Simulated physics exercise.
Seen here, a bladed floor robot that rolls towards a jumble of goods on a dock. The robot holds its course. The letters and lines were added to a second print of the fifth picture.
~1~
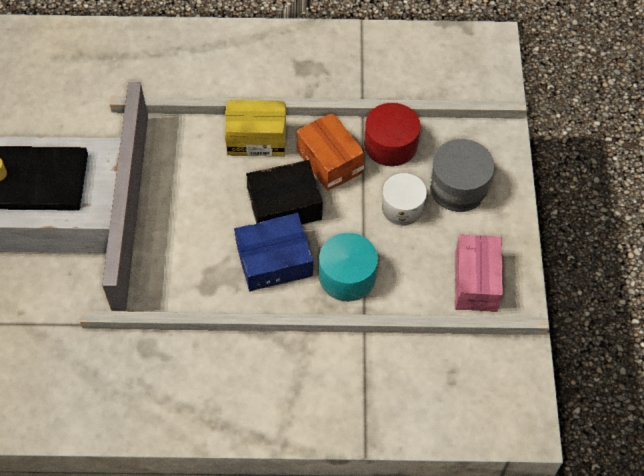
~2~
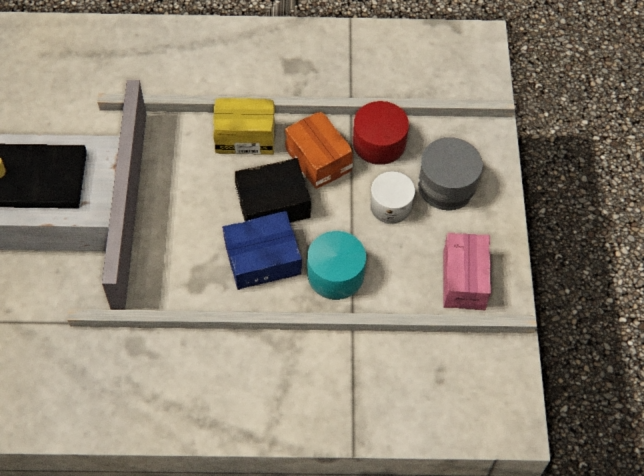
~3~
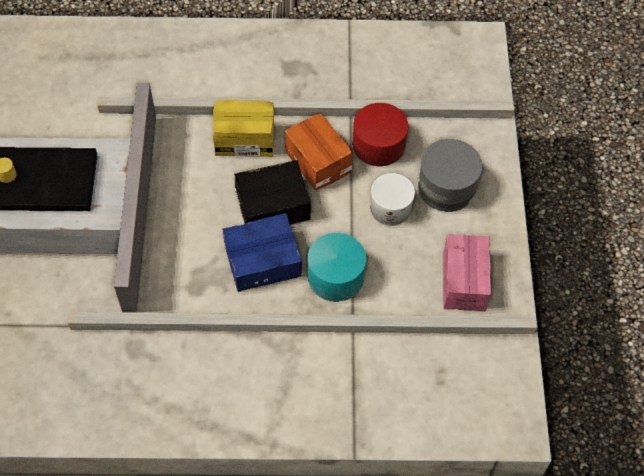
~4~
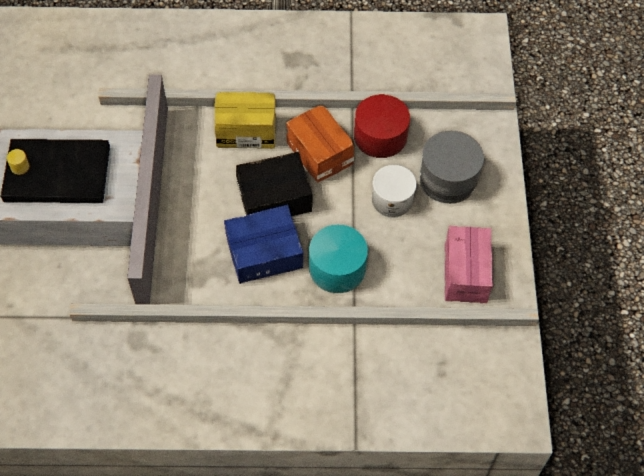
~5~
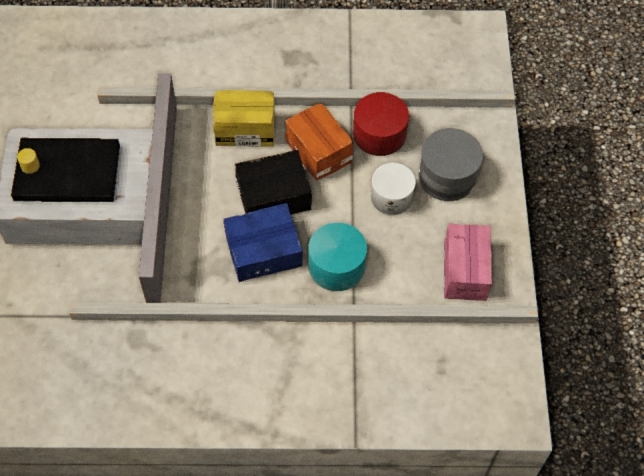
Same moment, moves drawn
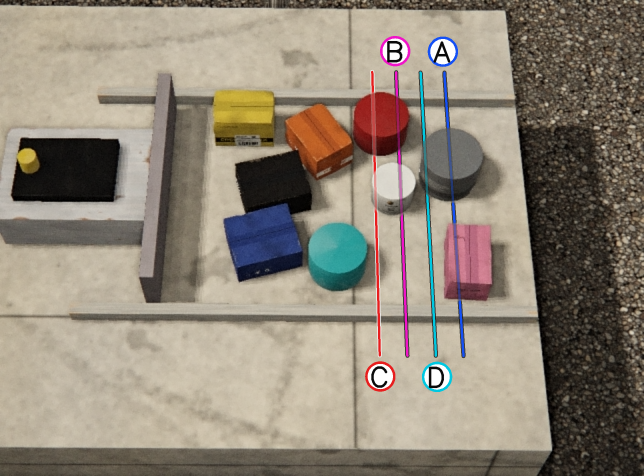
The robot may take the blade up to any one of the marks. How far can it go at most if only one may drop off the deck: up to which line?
Line C.
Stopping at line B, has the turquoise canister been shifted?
By then, yes.
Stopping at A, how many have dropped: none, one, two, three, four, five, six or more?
Six or more.
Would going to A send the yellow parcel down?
No.
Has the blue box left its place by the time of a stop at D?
By then, yes.
On the copy, A at (453, 204); B at (401, 203); C at (376, 203); D at (428, 203).
On C. First, robot (154, 169); yellow parcel (277, 119); orange box (335, 144).
Then, robot (233, 170); grey pail (461, 165); red canister (450, 120).
Finally, robot (291, 171); grey pail (516, 164); pink box (526, 265); none fallen.
By contrast, A drops six; B drops three; D drops three.
